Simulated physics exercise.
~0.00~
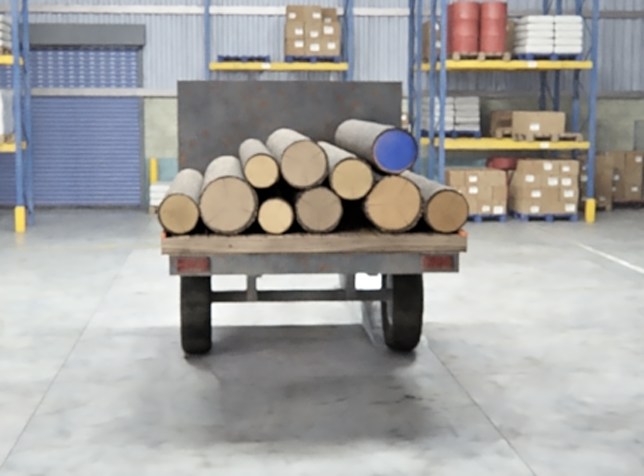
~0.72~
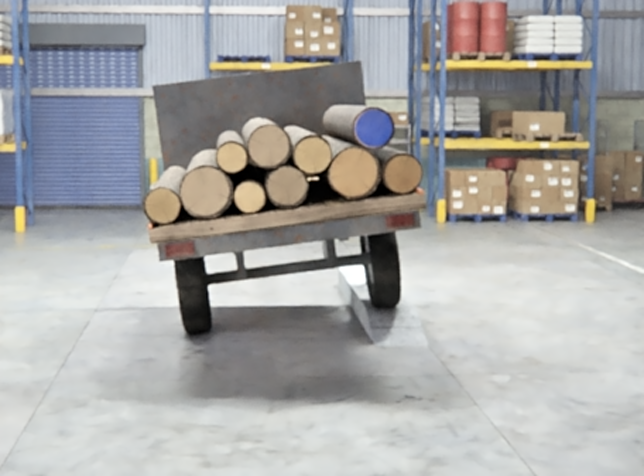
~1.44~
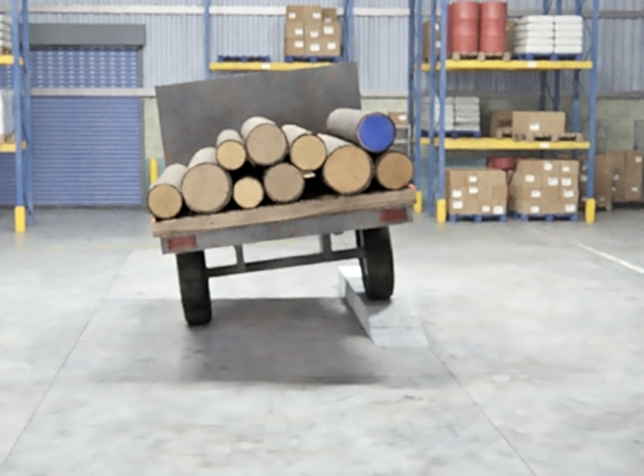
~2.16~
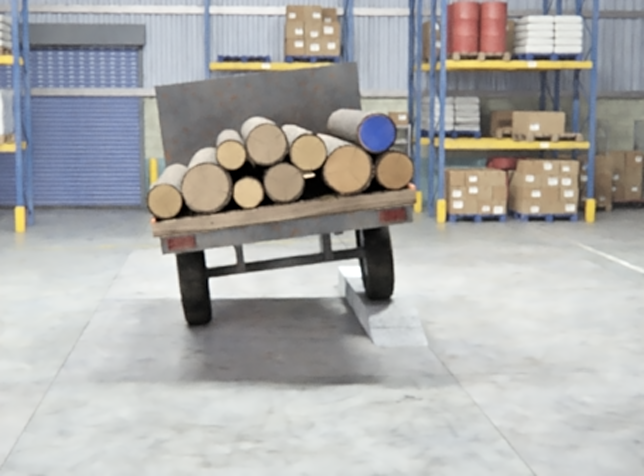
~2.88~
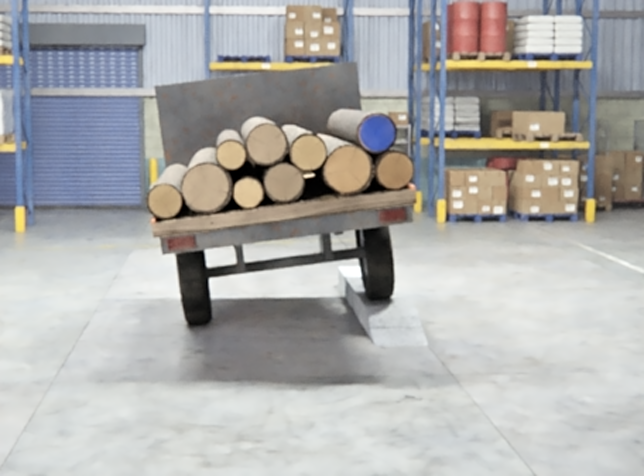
A flat trailer stacked with loose logs rolled slowly through a warehouse until its right wheel climbed onto a raised slab, tilting it to the left, and it stopped there with the blue-ended log still resting on top of the pile.
